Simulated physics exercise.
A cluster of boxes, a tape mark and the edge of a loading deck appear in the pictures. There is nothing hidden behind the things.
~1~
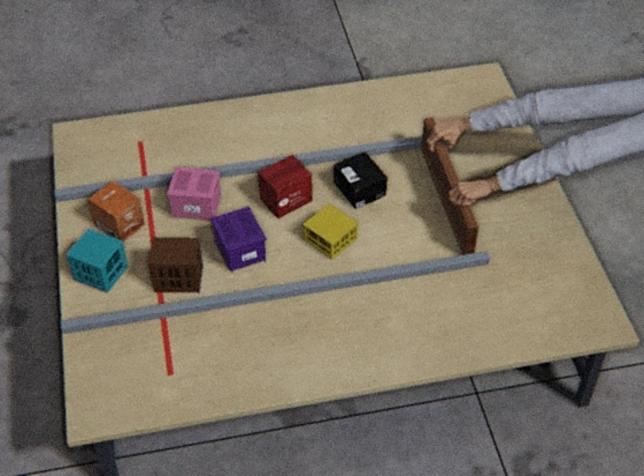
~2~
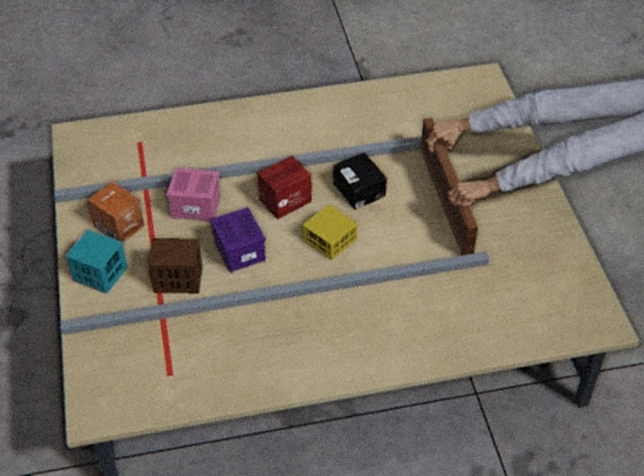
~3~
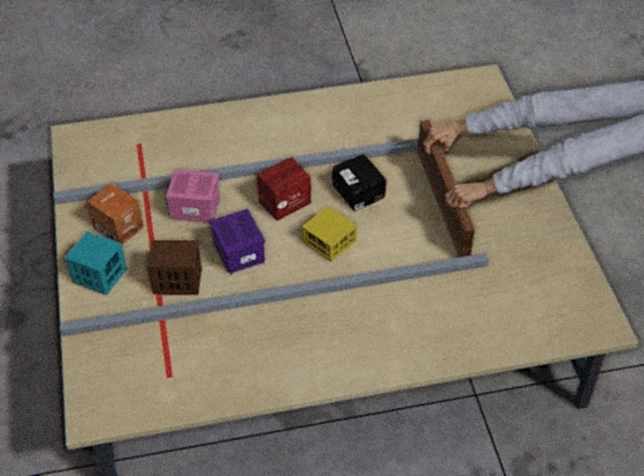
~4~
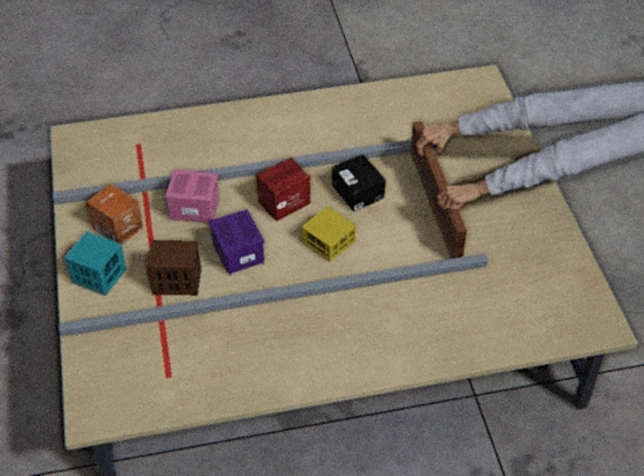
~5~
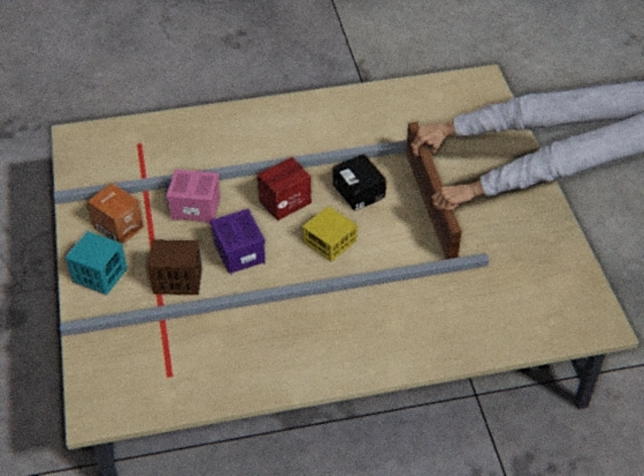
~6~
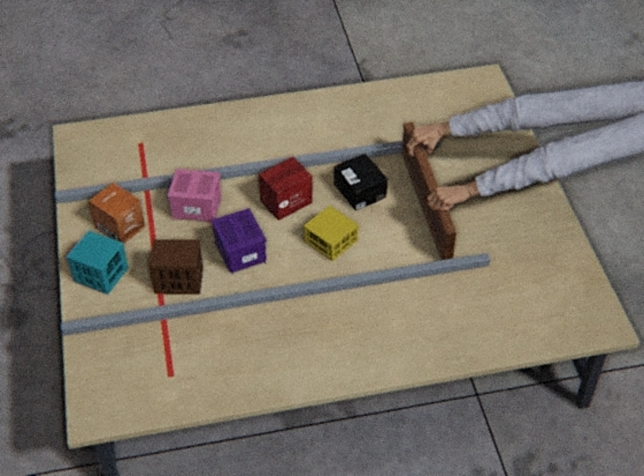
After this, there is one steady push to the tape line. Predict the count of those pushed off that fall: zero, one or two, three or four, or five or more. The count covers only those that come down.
Lost: Three or four.
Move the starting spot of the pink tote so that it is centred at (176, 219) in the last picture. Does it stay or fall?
In this case the pink tote does not stay.
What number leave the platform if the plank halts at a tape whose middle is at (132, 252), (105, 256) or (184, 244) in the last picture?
Down on the ground: 4, 6 and 1.
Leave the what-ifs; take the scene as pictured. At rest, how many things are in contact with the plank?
The number is 2.
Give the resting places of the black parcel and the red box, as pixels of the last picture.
Answer: First (130, 213), after that (88, 214).
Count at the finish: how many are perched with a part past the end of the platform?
Tally: 0.
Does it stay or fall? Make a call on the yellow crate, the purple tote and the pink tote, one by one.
Taking them one by one: The yellow crate stays put, the purple tote stays put, and the pink tote goes down.
Soon after, none off yet; turquoise crate at rest near (98, 262); orange box at rest near (117, 214); brown crate at rest near (177, 267).
Then, none off yet; turquoise crate at rest near (98, 262); orange box moved about its own width near (92, 216); brown crate moved a little near (151, 274).
By the end, the number that fall off is three or four; fallen, pink tote, brown crate, orange box and turquoise crate.
